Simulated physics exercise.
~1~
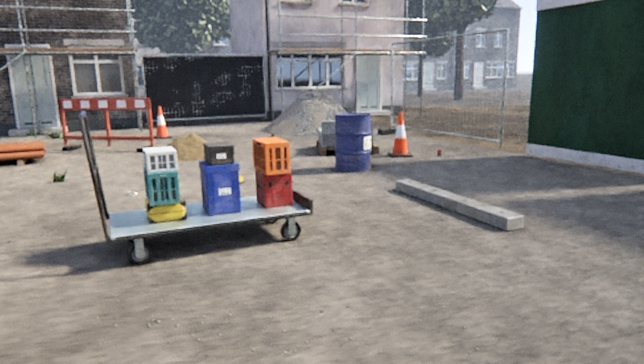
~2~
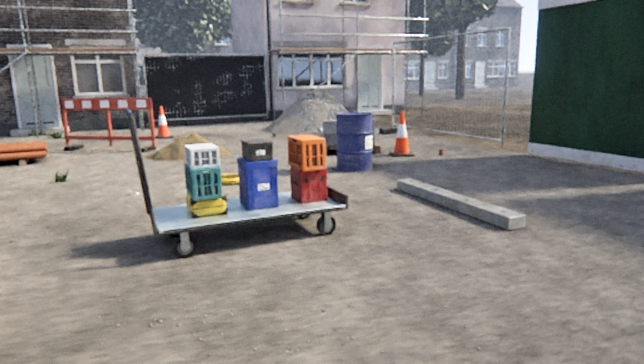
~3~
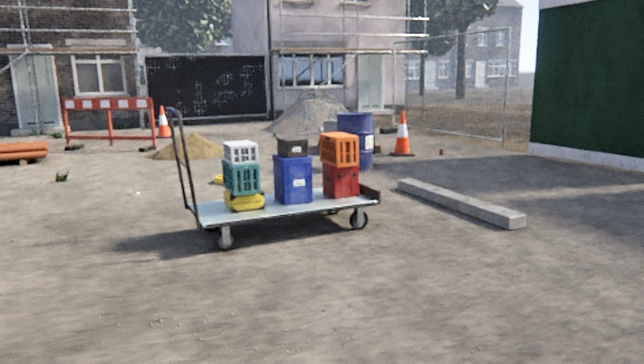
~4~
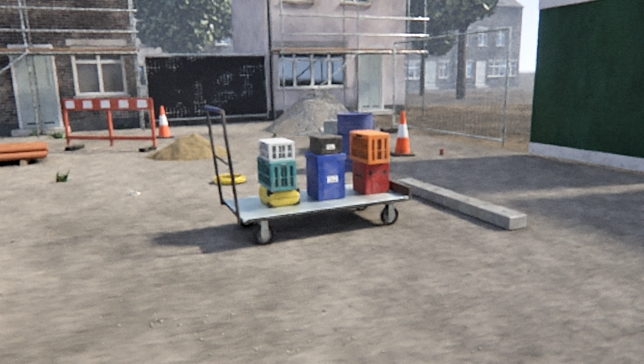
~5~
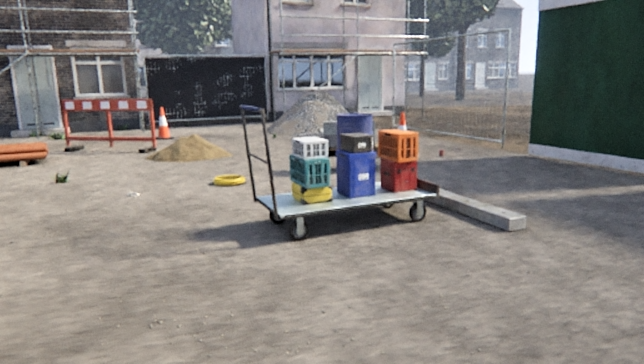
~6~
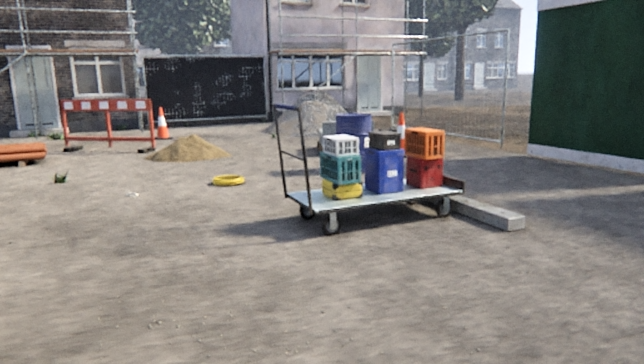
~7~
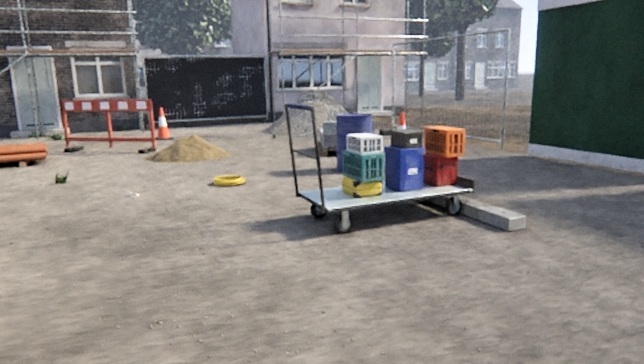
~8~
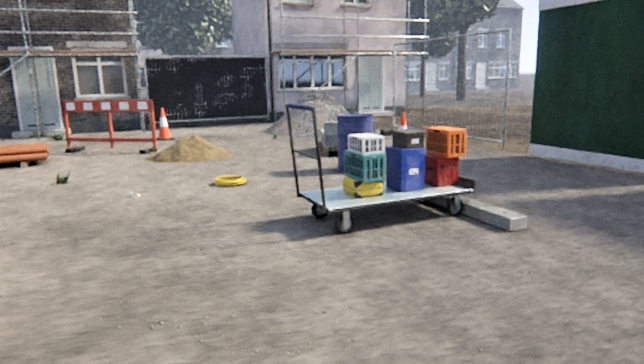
A flat stock cart with a tall handle at its left end rolls rightward across a dusty building yard, seen from a slightly raised, gently swaying viewpoint. It carries a white crate over a teal one above something yellow, a black tote on an upright blue one, and an orange crate over a red box. Behind are scaffolded houses, a blue barrel, traffic cones and a sand heap. The cart passes in front of the barrel and nears the pale beam lying on the ground at right. It stops at the beam, with every stack still standing on the deck.
